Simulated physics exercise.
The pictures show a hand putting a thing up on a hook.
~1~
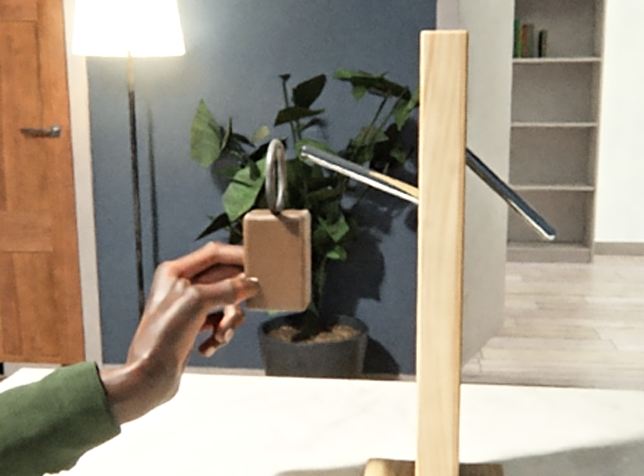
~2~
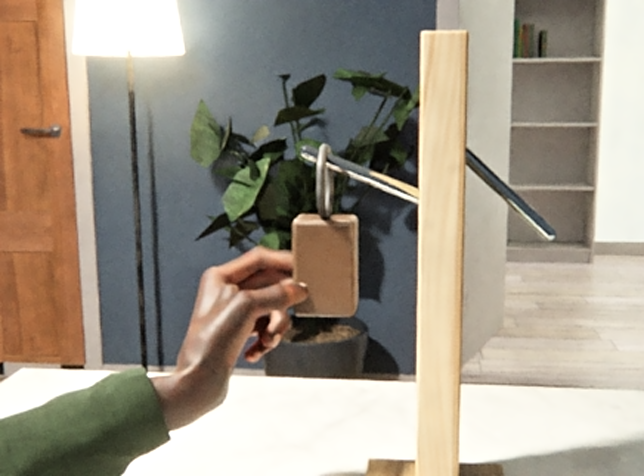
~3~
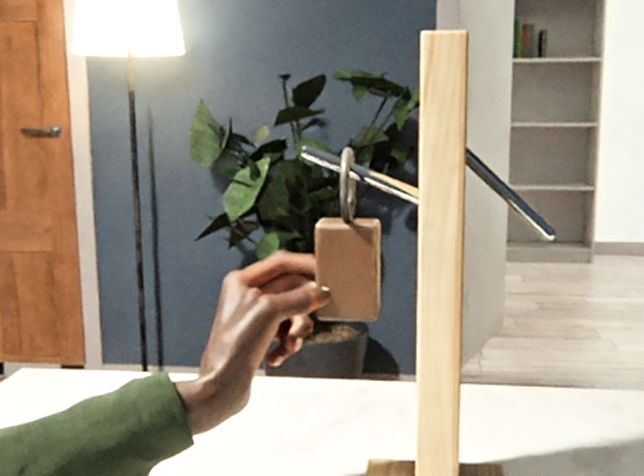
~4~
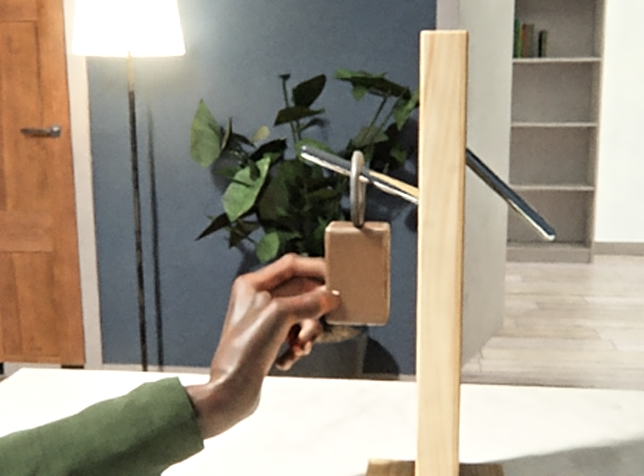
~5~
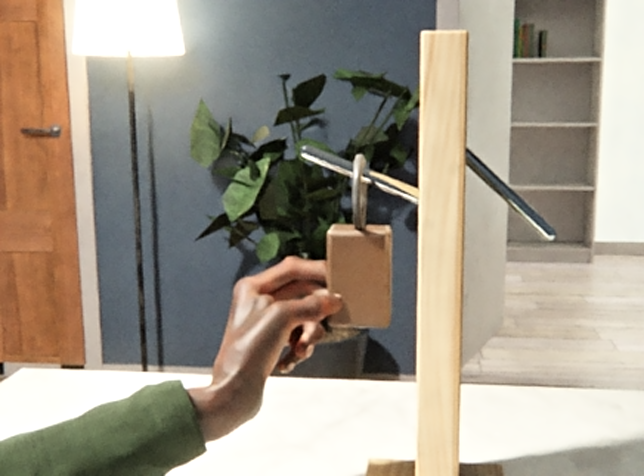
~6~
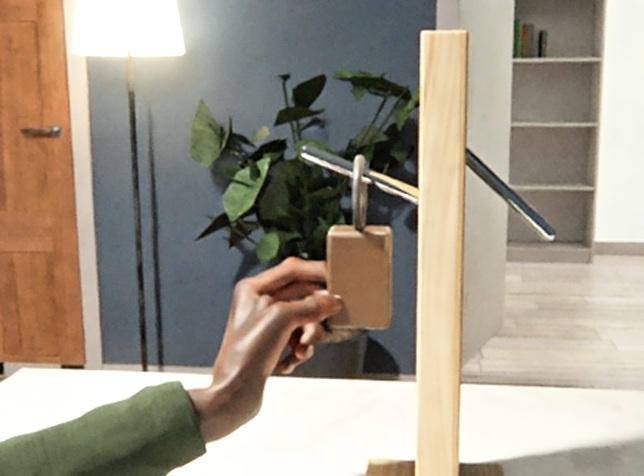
A hand in a dark green sleeve reaches in from the left over a white tabletop, seen from the side in a room with a lit lamp, wooden door, leafy potted plant and shelves. It holds a brown pouch with a metal loop beside a pale wooden post crossed by a slanting peg. The hand carries the pouch right and slightly down, slowing until the loop sits around the peg, still held.
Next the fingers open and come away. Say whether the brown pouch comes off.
In the end the brown pouch remains hooked.
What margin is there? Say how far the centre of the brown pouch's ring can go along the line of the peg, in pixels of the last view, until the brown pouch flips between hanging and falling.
Roughly 60 pixels left.
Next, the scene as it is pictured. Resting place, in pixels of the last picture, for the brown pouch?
At about (386, 256).
Then, 0.12 s later than the last frame, brown pouch tilted by 10° near (369, 249).
When it is over, the brown pouch stays on its peg, near (387, 256).
